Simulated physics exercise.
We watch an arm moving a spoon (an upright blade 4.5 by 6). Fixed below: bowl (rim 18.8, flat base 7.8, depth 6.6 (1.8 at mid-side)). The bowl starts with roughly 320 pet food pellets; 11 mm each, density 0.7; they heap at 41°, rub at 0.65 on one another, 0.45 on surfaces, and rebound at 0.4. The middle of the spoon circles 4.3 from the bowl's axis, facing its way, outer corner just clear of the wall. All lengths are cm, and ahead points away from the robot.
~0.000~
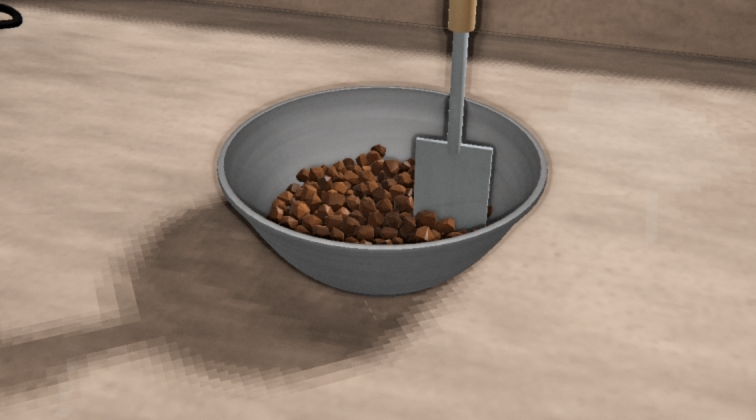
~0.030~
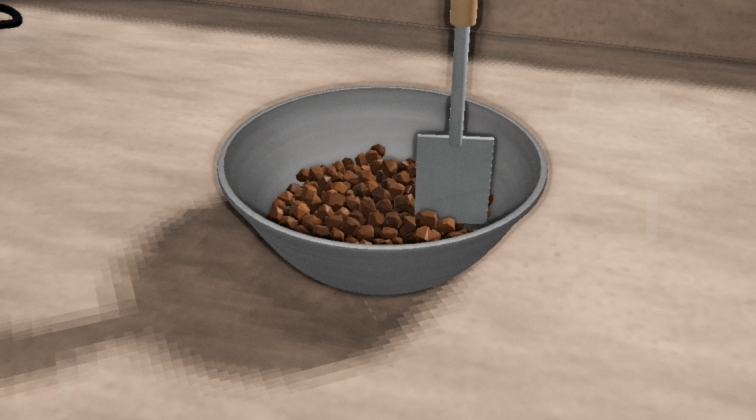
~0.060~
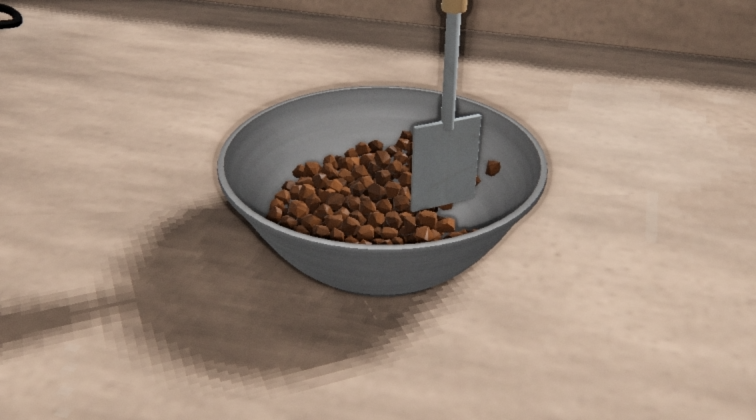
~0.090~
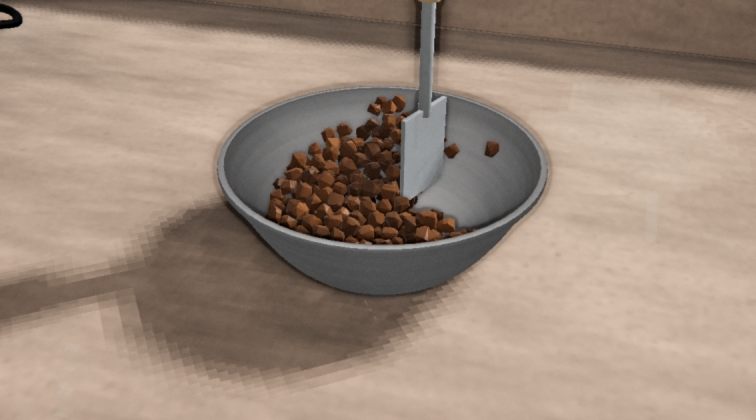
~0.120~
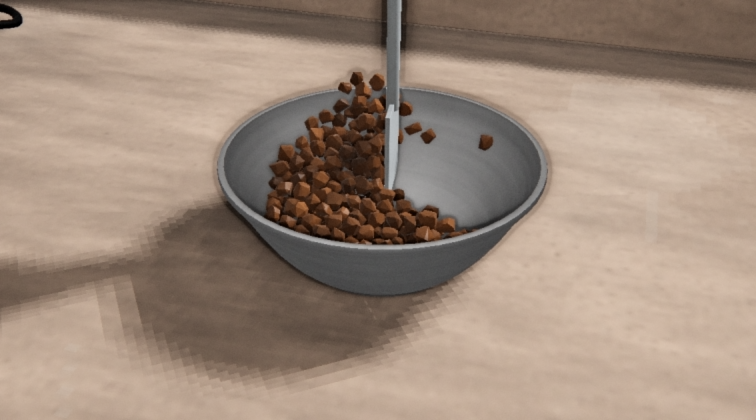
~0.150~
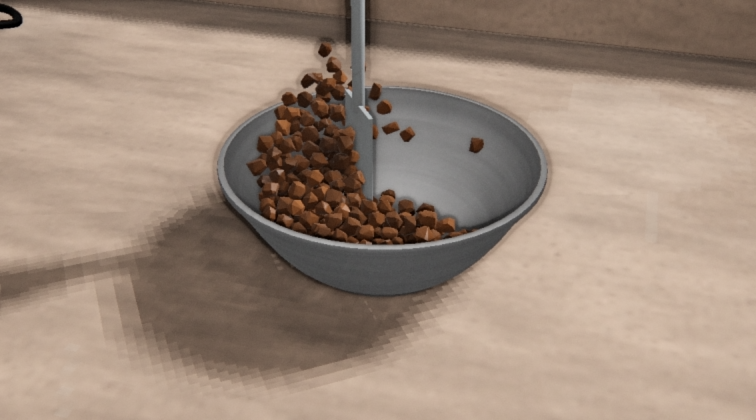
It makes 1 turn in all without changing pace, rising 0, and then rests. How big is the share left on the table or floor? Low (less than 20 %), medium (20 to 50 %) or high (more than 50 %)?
Share on the table or floor: Medium (20 to 50 %).
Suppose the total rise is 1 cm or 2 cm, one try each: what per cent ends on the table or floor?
About 20 and 10 per cent.
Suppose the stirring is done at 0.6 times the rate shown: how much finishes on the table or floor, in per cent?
About 5 per cent.
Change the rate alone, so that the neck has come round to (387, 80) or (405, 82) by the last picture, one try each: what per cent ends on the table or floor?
About 15 and 10 per cent.
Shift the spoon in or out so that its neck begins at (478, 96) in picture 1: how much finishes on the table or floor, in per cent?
About 5 per cent.
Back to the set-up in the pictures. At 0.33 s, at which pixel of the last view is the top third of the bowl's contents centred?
At about (429, 226).
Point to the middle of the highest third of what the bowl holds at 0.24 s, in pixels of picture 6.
At about (281, 192).
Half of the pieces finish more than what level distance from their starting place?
Roughly 9 cm.
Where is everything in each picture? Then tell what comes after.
The first frame shows the spoon neck at (456, 120), 0° round; upper third of the load around (373, 206), from x 275 to 485, top at y 150; 318 in the bowl.
The second frame shows the spoon neck at (457, 114), 11° round; upper third of the load around (376, 203), from x 275 to 485, top at y 150.
The third frame shows the spoon neck at (449, 99), 39° round; upper third of the load around (376, 186), from x 275 to 490, top at y 135.
The fourth frame shows the spoon neck at (426, 86), 68° round; upper third of the load around (371, 163), from x 275 to 490, top at y 105.
The fifth frame shows the spoon neck at (393, 80), 97° round; upper third of the load around (347, 154), from x 275 to 485, top at y 80.
The sixth frame shows the spoon neck at (358, 82), 126° round; upper third of the load around (320, 147), from x 255 to 480, top at y 50; 314 in the bowl, 4 in flight or on the tool.
After 0.24 s, 212° round, highest piece 10 above the table; 295 in the bowl, 1 on the table or floor, 22 in flight or on the tool.
After 0.33 s, 298° round, highest piece 11 above the table; 258 in the bowl, 20 on the table or floor, 40 in flight or on the tool.
After 0.57 s, 0° round, highest piece 6 above the table; 230 in the bowl, 86 on the table or floor, 2 in flight or on the tool.
After 1.27 s, 0° round, highest piece 6 above the table; 230 in the bowl, 88 on the table or floor.
In the end, 230 in the bowl, 88 on the table or floor. That is 28 % on the table or floor.
